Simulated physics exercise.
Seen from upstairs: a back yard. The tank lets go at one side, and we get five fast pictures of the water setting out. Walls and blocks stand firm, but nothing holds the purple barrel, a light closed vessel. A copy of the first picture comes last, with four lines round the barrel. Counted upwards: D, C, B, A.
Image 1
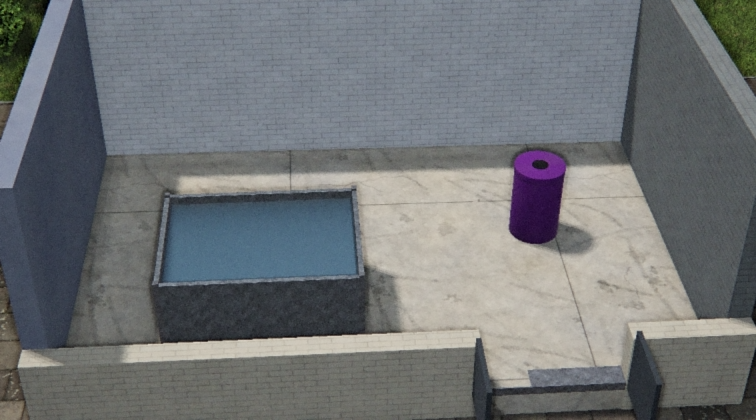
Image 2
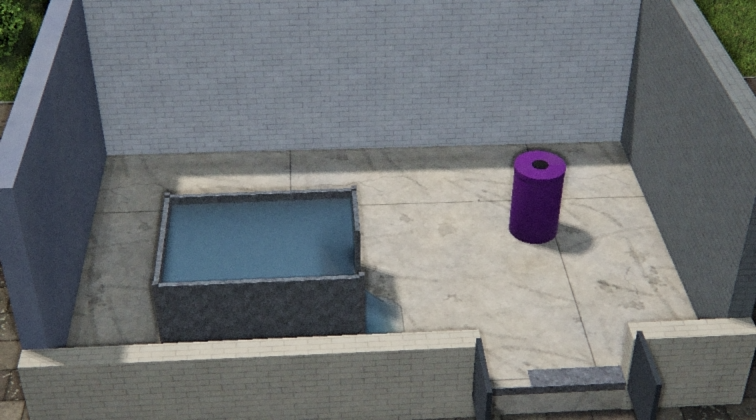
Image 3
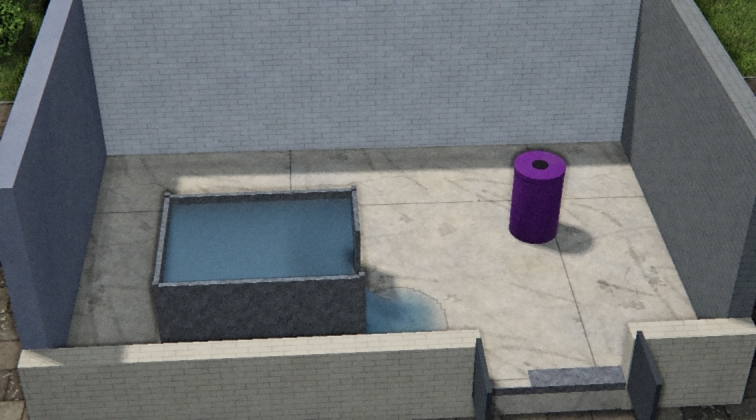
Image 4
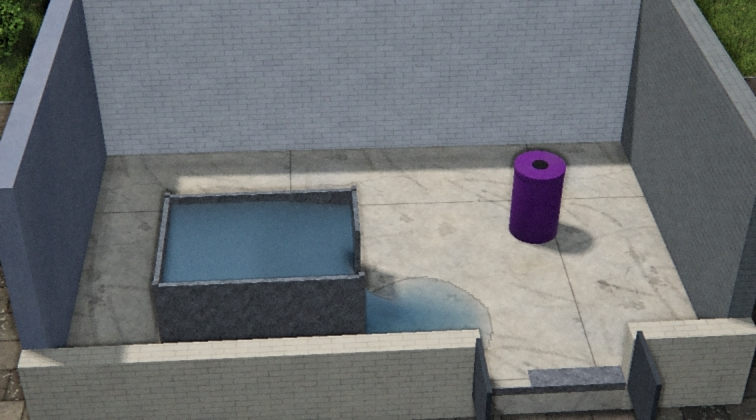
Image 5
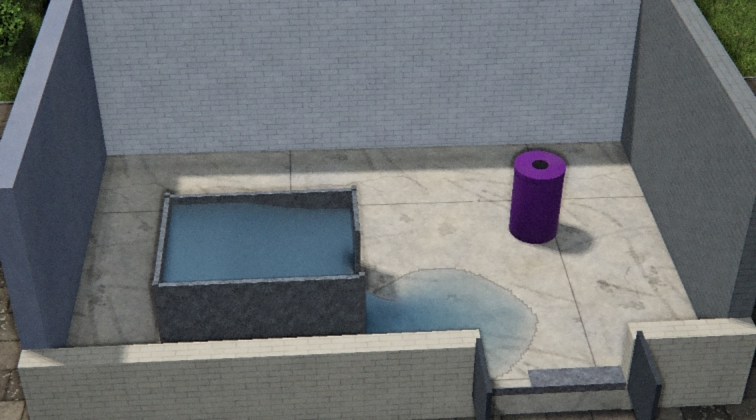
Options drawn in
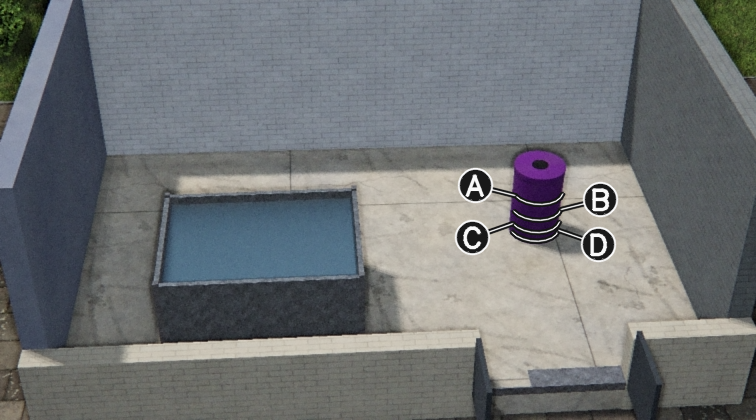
Water ran out of the right side of a full stone tank in a walled back yard and spread across the paving in a growing puddle, while a purple barrel stood still nearby.
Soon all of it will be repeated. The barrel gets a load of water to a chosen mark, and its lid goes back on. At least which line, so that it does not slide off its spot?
The answer is level C.
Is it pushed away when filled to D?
Yes.
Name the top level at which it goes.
Level D.
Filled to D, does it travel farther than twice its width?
Yes, it does.
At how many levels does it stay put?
Three of the four.
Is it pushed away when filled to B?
No.
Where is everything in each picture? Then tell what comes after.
Lid of the purple barrel at (539, 165); tank full, its middle at (261, 241); open gate at (553, 330).
Water covers 2 % of the ground and is seen nearest the barrel at (383, 300).
Water covers 4 % of the ground and is seen nearest the barrel at (419, 296).
Water covers 6 % of the ground and is seen nearest the barrel at (462, 295).
Lid of the purple barrel at (539, 165); water covers 9 % of the ground and is seen nearest the barrel at (483, 282).
On the marked copy, A at (542, 204); B at (540, 220); C at (539, 232); D at (538, 241); from the bottom up D, C, B, A.
With A, it does not move.
With B, it does not move.
With C, it does not move.
With D, it is pushed about 5 times its own width away.
